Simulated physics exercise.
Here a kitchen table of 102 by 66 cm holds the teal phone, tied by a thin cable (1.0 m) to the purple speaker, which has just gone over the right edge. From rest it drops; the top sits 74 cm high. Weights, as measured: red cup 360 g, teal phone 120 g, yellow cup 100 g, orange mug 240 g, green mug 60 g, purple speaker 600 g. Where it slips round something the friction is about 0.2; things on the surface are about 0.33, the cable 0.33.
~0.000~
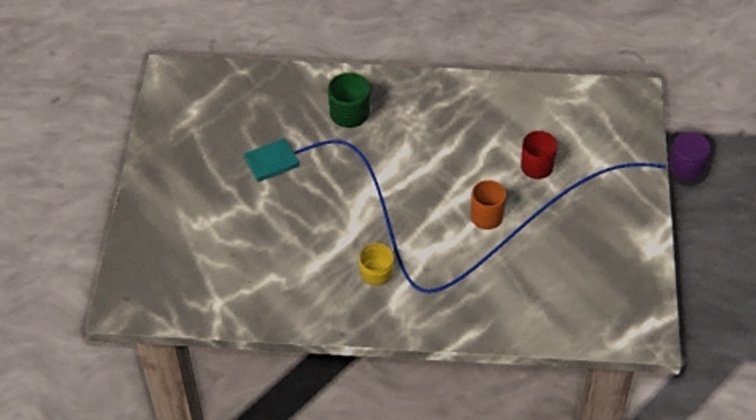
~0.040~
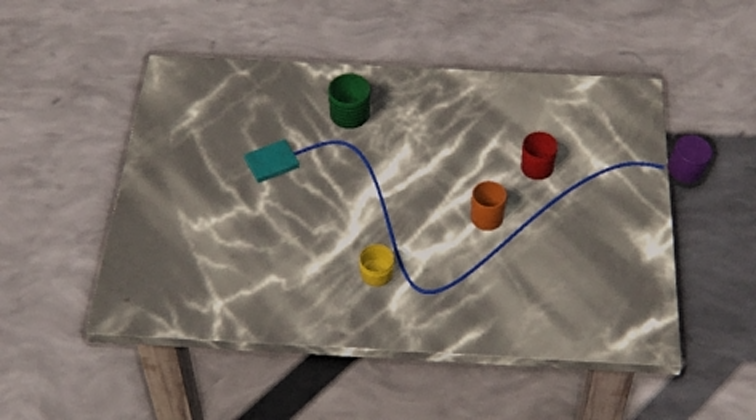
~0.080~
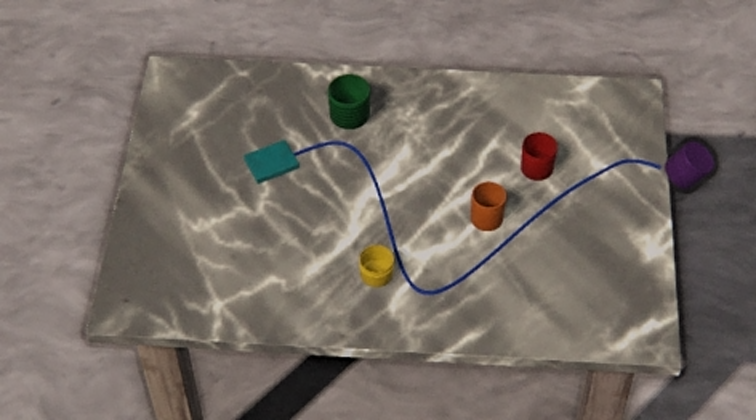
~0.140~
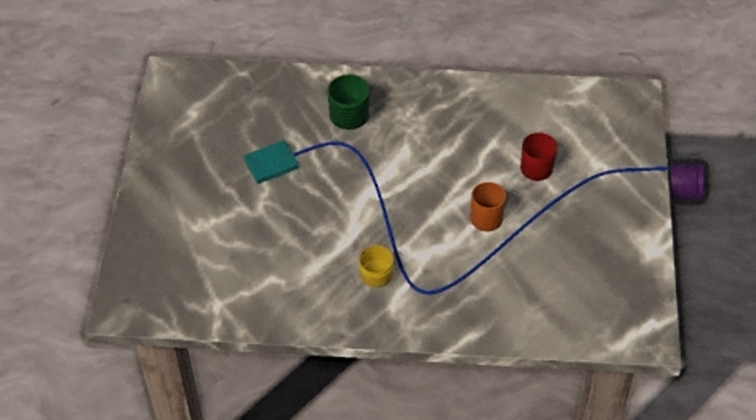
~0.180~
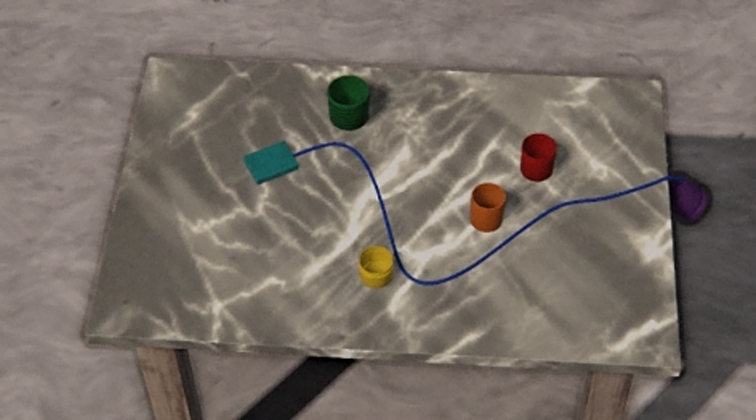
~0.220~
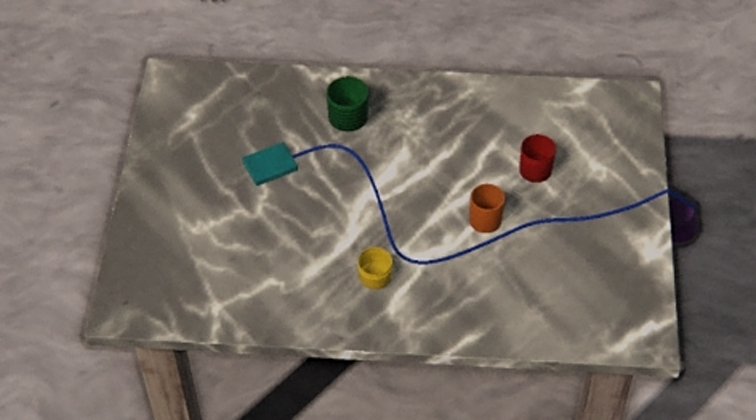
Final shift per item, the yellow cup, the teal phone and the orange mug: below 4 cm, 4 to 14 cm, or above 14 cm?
The yellow cup probably ends up right by its start; the teal phone probably ends up really far off; the orange mug probably ends up somewhere in between.
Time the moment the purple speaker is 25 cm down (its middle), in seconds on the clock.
Close to 0.28 s.
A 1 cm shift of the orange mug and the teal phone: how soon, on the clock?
On the clock, orange mug 0.34 s and teal phone 0.32 s.
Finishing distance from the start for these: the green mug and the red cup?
Approx. final shift - green mug: 0 cm; red cup: 0 cm.
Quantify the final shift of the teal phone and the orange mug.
Teal phone over the edge, orange mug roughly 8 cm.
After 0.5 s, the cable's tail end at (446, 207); teal phone 31 cm off its start, orange mug 6 cm off its start, purple speaker over the edge.
After 0.7 s, the cable has left the top; teal phone over the edge, orange mug 8 cm off its start, purple speaker over the edge.
After 1.0 s, the cable has left the top; teal phone over the edge, orange mug 8 cm off its start at (499, 163), purple speaker over the edge.
After 1.2 s, the cable has left the top; teal phone over the edge, orange mug 8 cm off its start, purple speaker over the edge.
After 2.4 s, the cable has left the top; teal phone over the edge, orange mug 8 cm off its start at (499, 163), yellow cup 0 cm off its start at (375, 261), purple speaker over the edge.
